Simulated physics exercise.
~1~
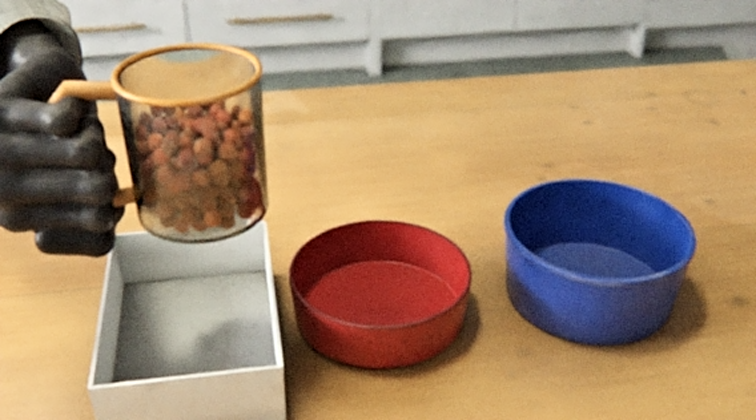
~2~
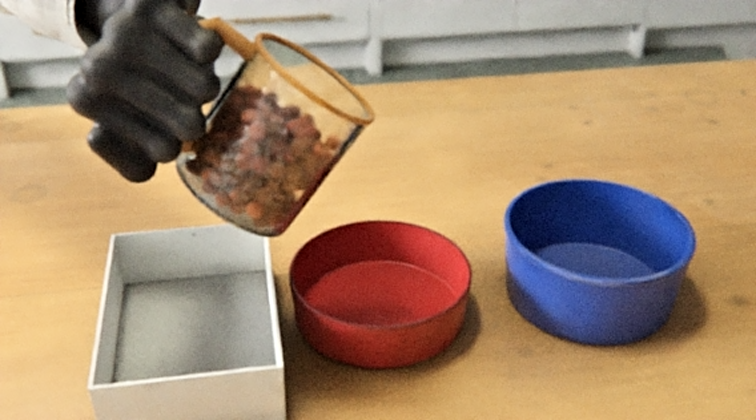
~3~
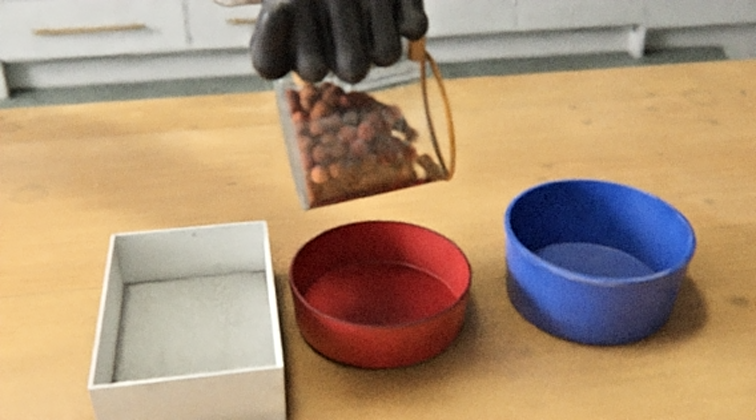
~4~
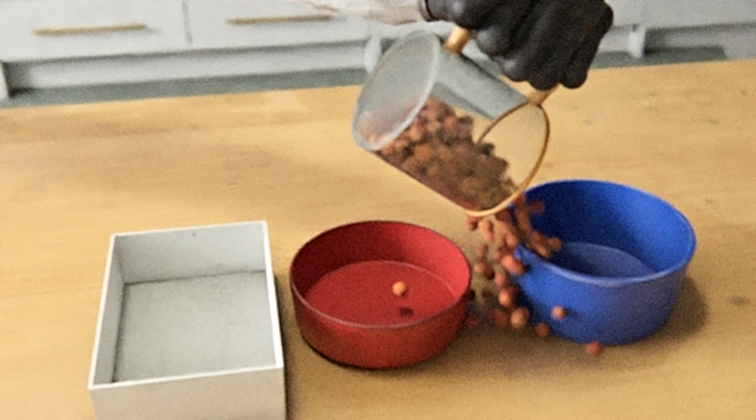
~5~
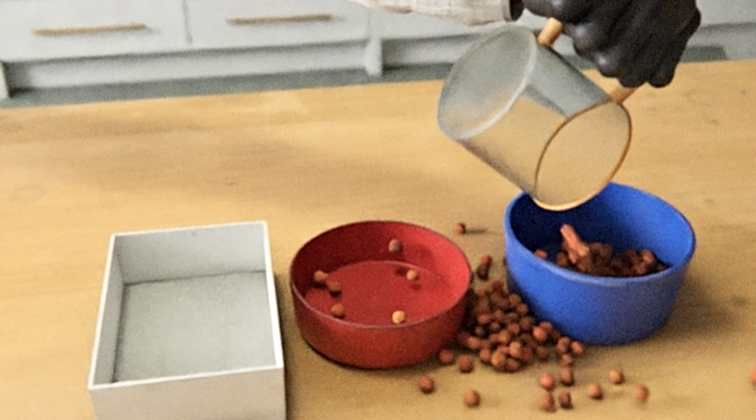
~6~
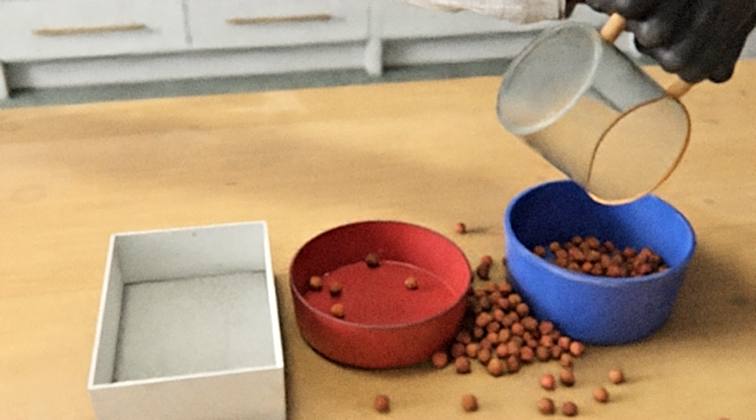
The video shows a black-gloved or robotic hand carrying a clear cup of reddish-brown pellets rightward over a white tin and a red dish while tipping it, spilling many onto the table, with most ending in the blue dish and a few in the red one.
